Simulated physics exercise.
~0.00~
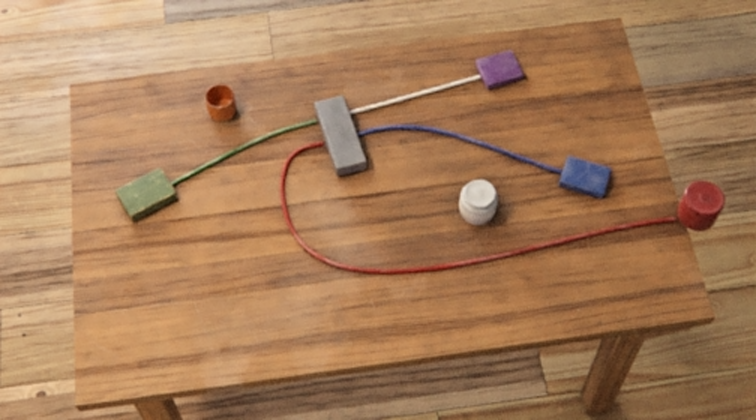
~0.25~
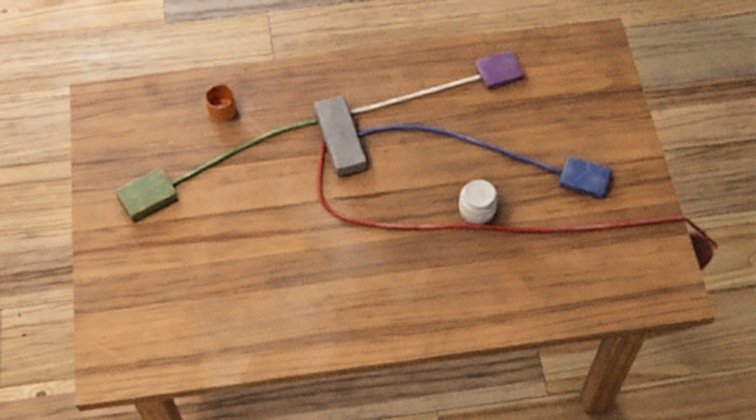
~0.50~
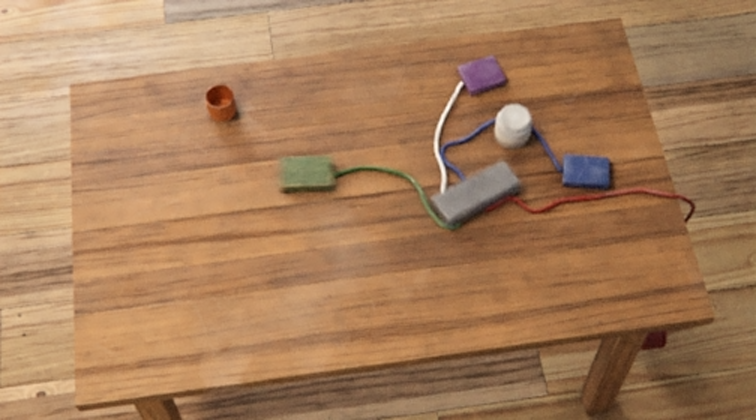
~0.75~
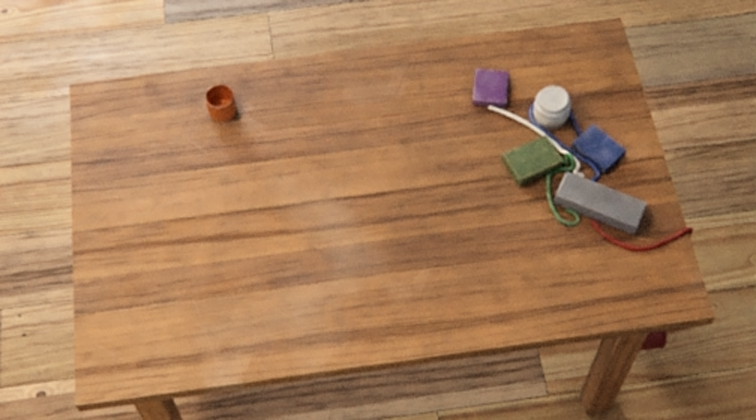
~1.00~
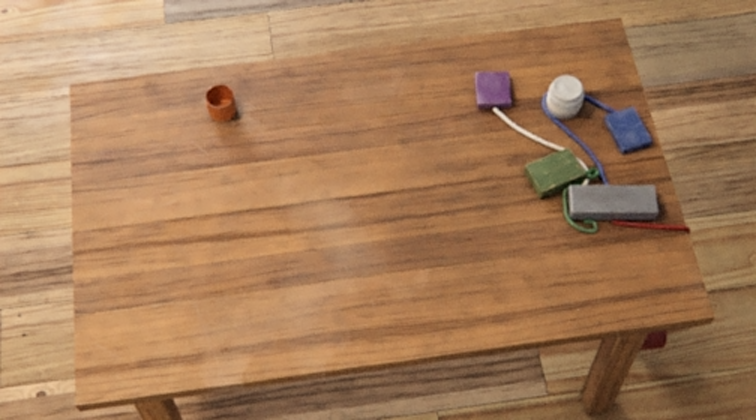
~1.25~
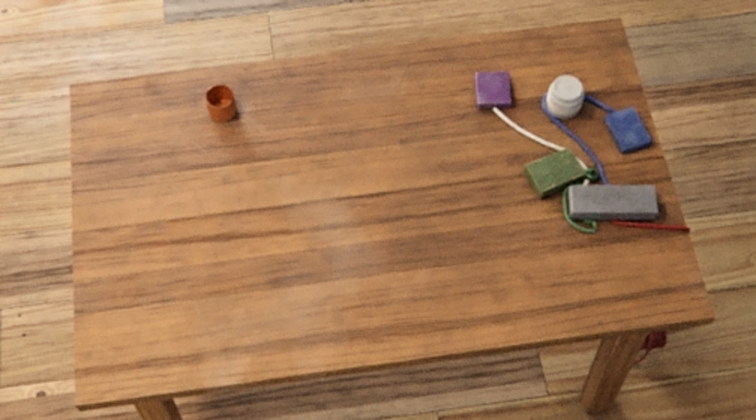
On a wooden dining table, four cables join a grey strip to a green drive, a purple reader, a blue phone and a red speaker at the right edge, with a white jar and an orange mug nearby. The speaker drops over the edge, pulling its red cable tighter across the tabletop. The strip is dragged to the right, drawing the green drive after it, while the white jar is pushed up and right among the cables. The blue phone shifts too, ending farther up and right. Finally everything settles bunched near the right side, the speaker hanging below and the mug unmoved.
